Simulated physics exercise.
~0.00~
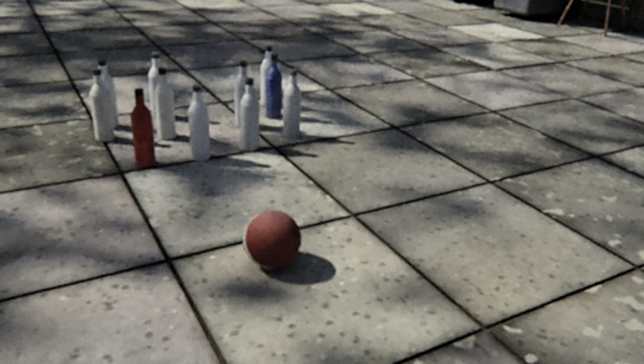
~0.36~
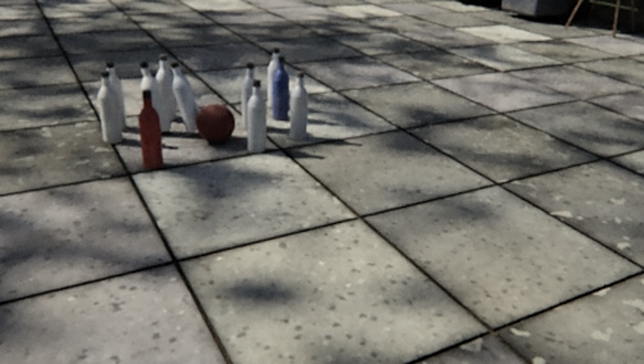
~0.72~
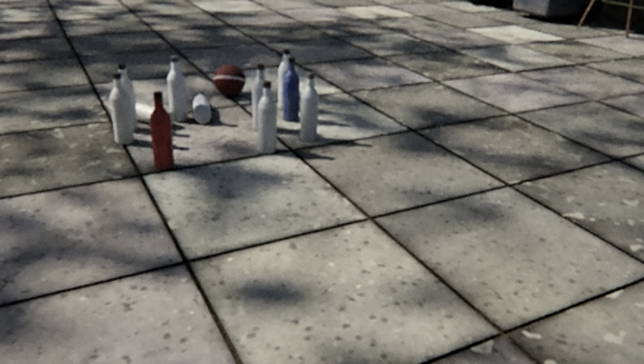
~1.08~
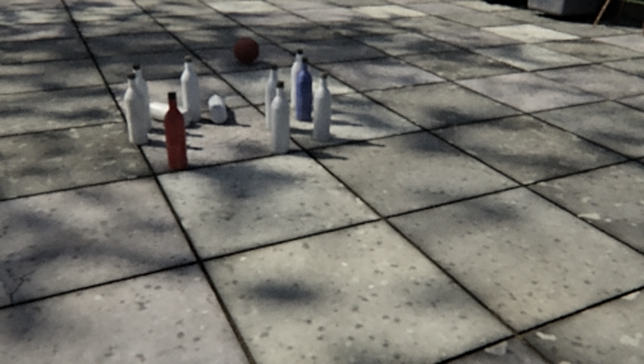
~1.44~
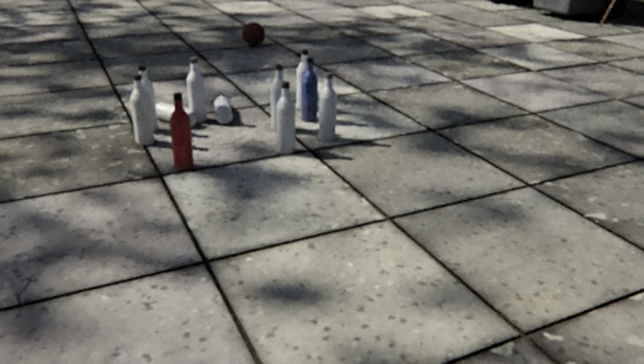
In the video, a reddish ball rolls across sunlit paving into a group of mostly white bottles, knocks two white ones onto their sides and keeps rolling away behind them, while the red bottle, the blue bottle and the other white ones remain standing.
